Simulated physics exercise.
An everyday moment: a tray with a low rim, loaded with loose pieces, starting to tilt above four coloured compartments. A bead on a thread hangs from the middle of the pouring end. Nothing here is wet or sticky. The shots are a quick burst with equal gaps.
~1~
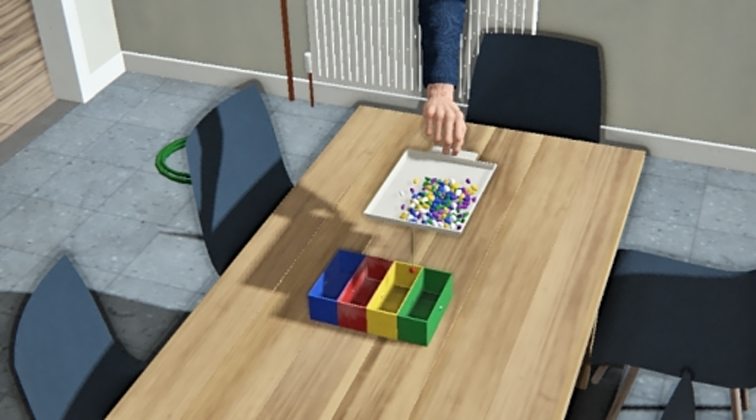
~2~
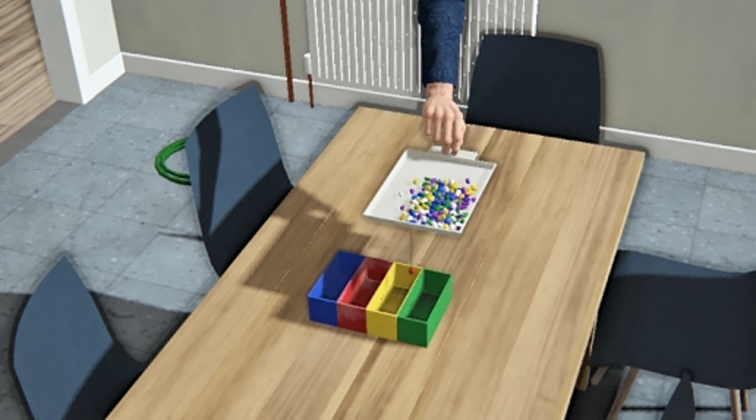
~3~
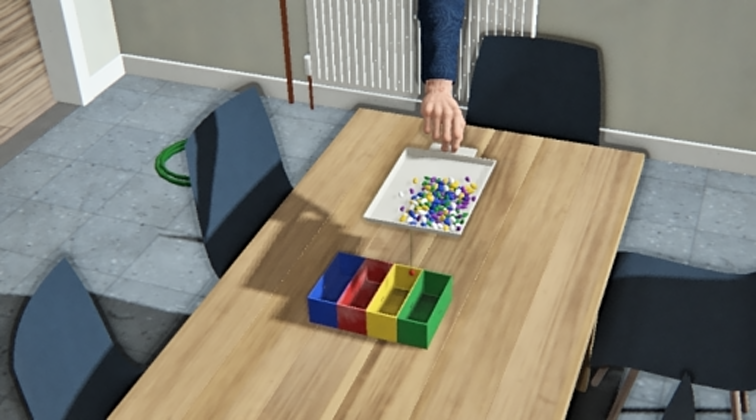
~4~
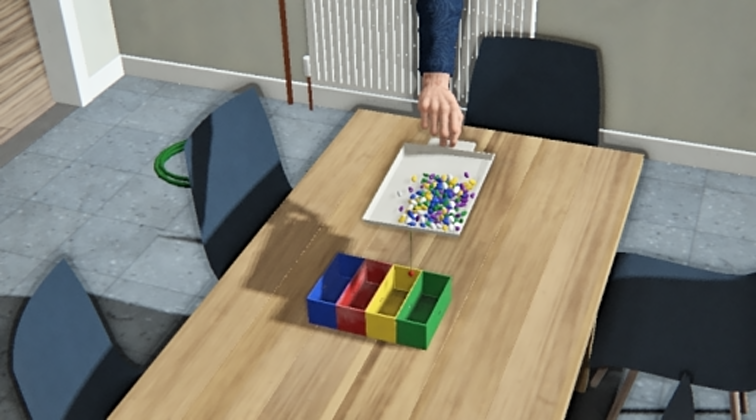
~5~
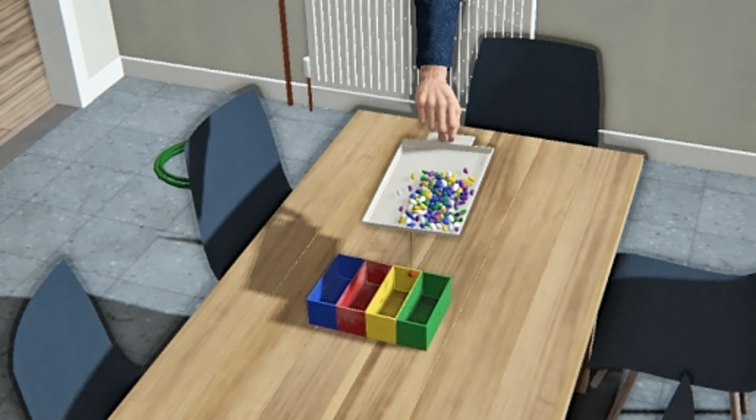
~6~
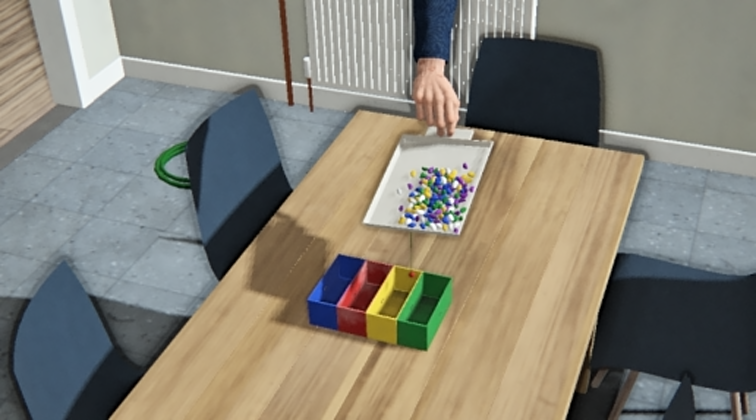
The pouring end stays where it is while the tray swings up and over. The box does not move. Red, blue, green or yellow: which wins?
Most goes to the red cell.
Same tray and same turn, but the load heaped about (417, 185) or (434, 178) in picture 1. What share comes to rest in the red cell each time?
The first gives 50 %, the second 50 %.
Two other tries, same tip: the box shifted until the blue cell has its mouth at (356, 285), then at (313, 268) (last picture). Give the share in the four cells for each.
The first gives 100 %, the second 90 %.
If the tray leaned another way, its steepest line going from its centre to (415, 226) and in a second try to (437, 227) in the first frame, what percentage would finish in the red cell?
First some 10, then 0 per cent.
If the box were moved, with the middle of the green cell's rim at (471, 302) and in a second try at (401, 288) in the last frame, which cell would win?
In turn: That blue cell; yellow.
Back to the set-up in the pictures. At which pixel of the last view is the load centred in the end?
Roughly at (372, 308).
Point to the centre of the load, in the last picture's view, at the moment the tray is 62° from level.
Roughly at (400, 218).
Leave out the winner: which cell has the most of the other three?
Second comes that yellow cell.
Shortly afterwards, tray tipped steeply; the bulk on the tray; a little in the red cell; only a few in the yellow cell; only a few in the blue cell; a little falling or outside the box.
Next, tray tipped past a quarter turn; near half in the red cell; near a quarter in the yellow cell; a little in the blue cell; a little in the green cell; a little falling or outside the box.
Some moments later, tray tipped past a quarter turn; near half in the red cell; near a quarter in the yellow cell; a little in the blue cell; a little in the green cell.
In the end, tray tipped past a quarter turn; near half in the red cell; near a quarter in the yellow cell; a little in the blue cell; a little in the green cell.
